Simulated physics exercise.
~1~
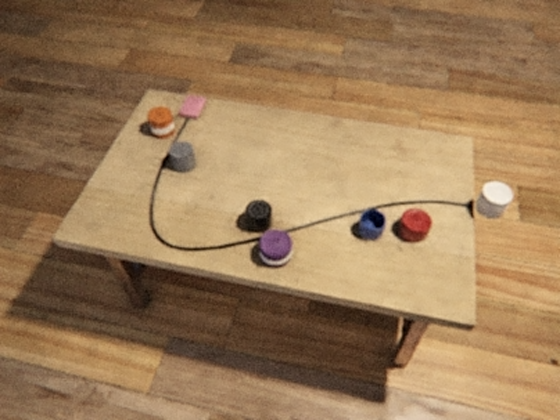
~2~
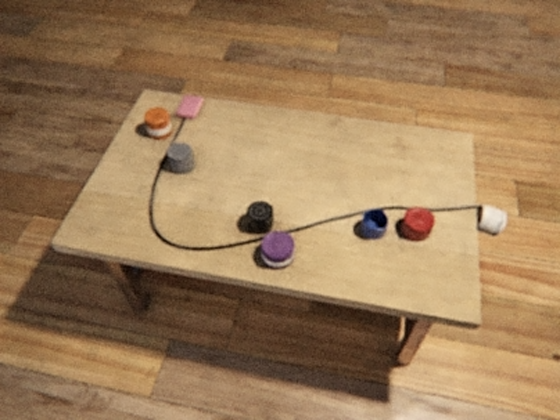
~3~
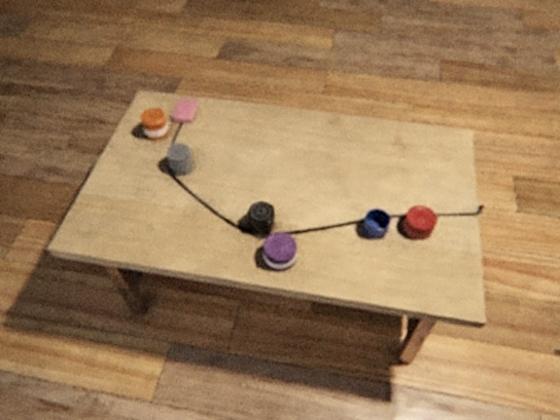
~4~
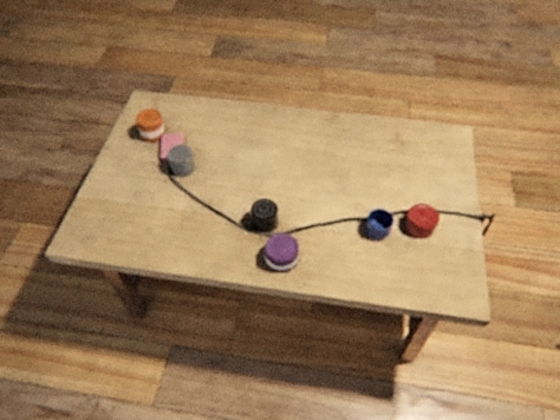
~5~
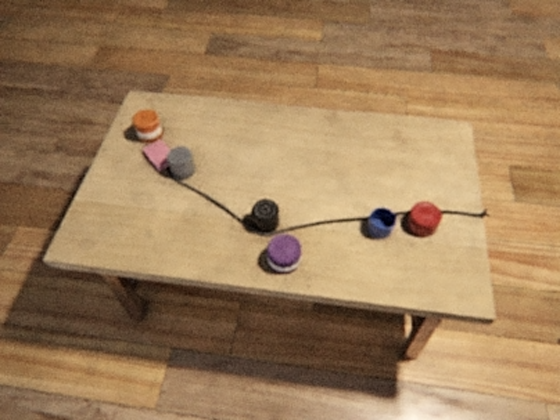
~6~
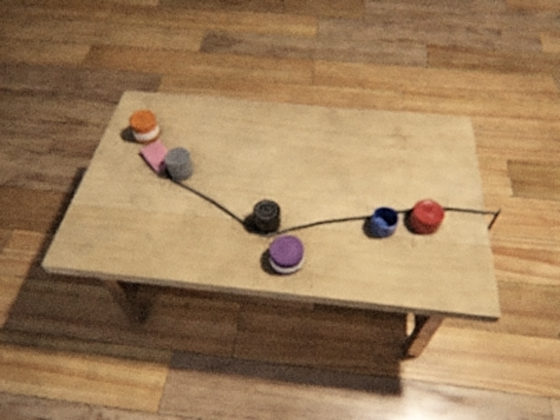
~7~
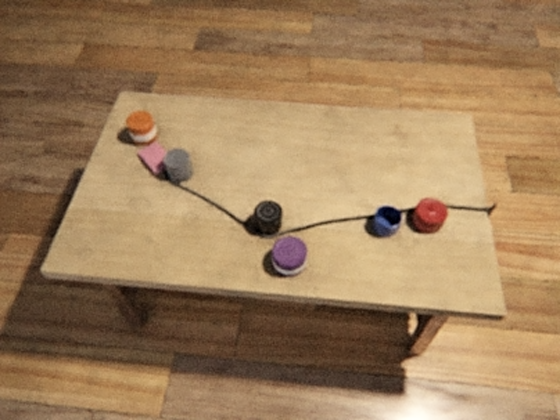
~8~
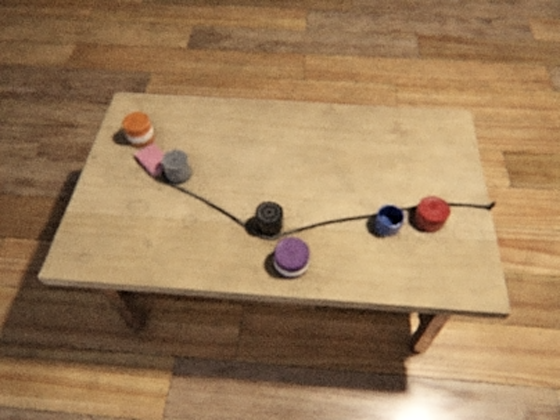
A pale wooden table stands on a plank floor, seen from above as the view drifts slightly sideways. An orange canister, a pink phone and a grey tub sit at the left, black and purple containers near the front middle, and a blue mug and red tub at the right. A dark cable curves from the phone to a white speaker just past the right edge. The speaker tips and drops out of sight, pulling the cable tighter. The phone slides toward the grey tub and stops beside it, while the red and black tubs remain on top.
